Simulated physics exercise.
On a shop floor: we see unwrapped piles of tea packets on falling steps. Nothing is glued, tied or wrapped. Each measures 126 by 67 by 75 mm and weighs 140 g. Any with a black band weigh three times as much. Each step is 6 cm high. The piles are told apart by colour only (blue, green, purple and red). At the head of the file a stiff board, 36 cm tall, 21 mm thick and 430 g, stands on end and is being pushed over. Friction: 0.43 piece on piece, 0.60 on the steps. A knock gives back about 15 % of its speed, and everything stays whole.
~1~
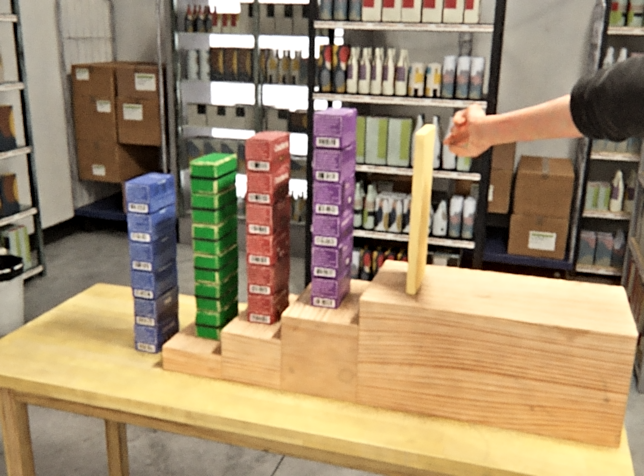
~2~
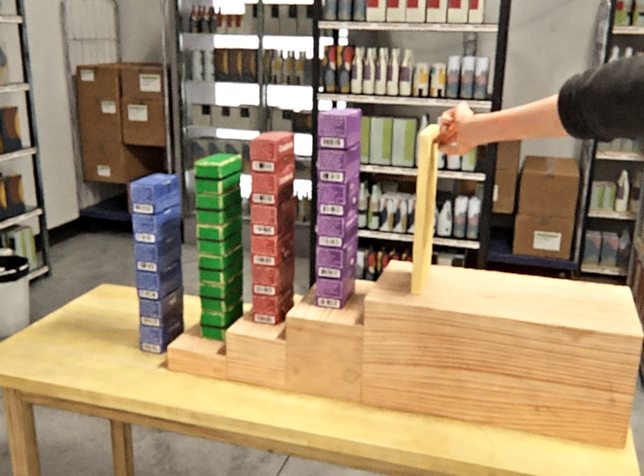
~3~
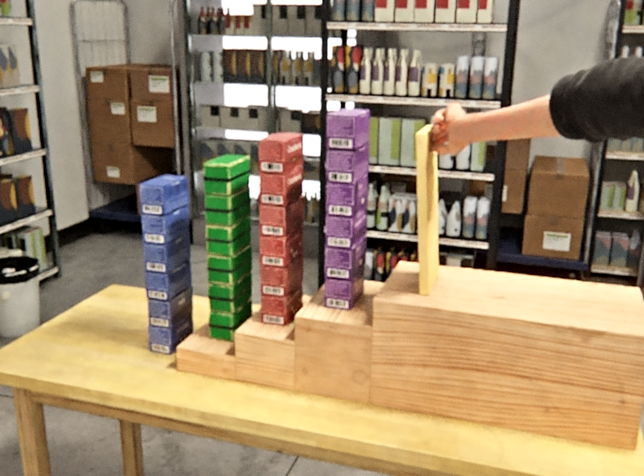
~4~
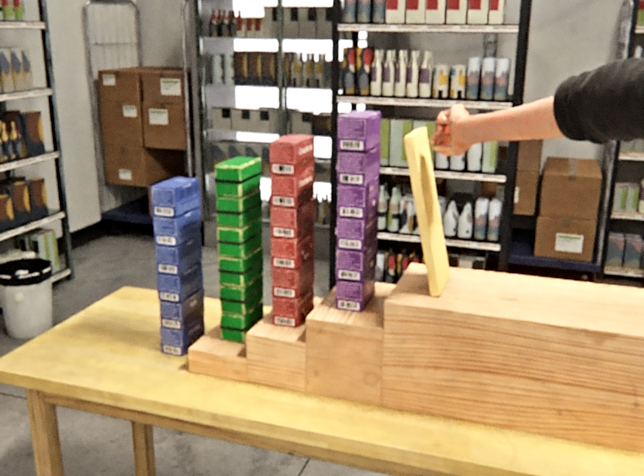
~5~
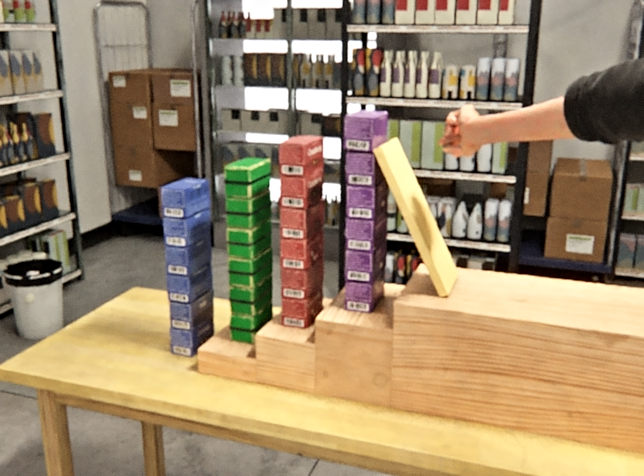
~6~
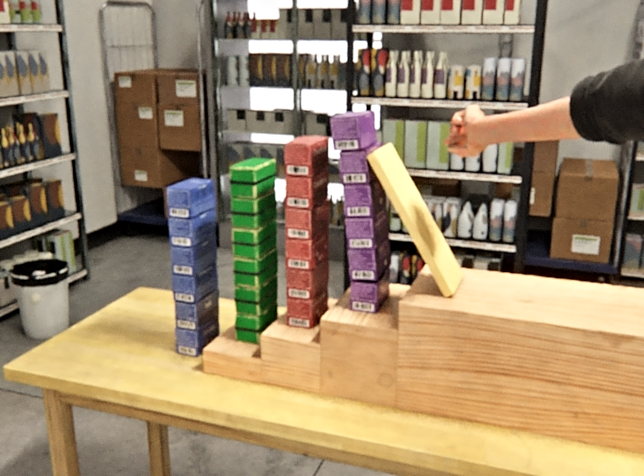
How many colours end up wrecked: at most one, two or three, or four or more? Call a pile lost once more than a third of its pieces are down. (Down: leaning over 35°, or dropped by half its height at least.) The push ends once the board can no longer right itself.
Lost: Upwards of three.
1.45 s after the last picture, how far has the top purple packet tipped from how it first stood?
About 140°.
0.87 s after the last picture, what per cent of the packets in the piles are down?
70 per cent by then.
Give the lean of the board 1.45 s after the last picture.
Some 70° from upright.
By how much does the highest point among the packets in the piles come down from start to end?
Roughly 29 cm.
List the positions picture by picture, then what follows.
In the first frame (each place is the centre of the face we see best; the camera pans a little), finger (457, 142) 46 mm short, board 0° from upright; top green packet (203, 178); top purple packet (328, 132); the others all in place.
In the second frame, finger (445, 141) 11 mm short, board 0° from upright; top blue packet (168, 195).
In the third frame, finger (438, 141) 23 mm in, board 4° from upright; top green packet (216, 179); the others all in place.
In the fourth frame, finger (442, 142) 39 mm in, stopped, board 12° from upright; top green packet (227, 182); the others all in place.
In the fifth frame, finger (452, 143) 39 mm in, stopped, board 27° from upright; top purple packet (358, 134) moved 7 mm; one has shifted.
In the sixth frame, finger (457, 143) 39 mm in, stopped, board 32° from upright; top purple packet (346, 134) tilted 6°; top green packet (242, 183); steepest lean 6°, the packet at (354, 168); 5 have shifted.
Then, 0.87 s later than the last frame, board 69° from upright; 17 of the 24 packets down; top purple packet tilted 45°, 19 cm lower; top blue packet tilted 32°, 45 mm lower.
Then, 1.45 s later than the last frame, board 69° from upright; 19 of the 24 packets down; top green packet upside down; top purple packet upside down.
When it is over, board 69° from upright; 19 of the 24 packets down; top blue packet on its side; top purple packet on its side. Wrecked, blue, green, purple and red.
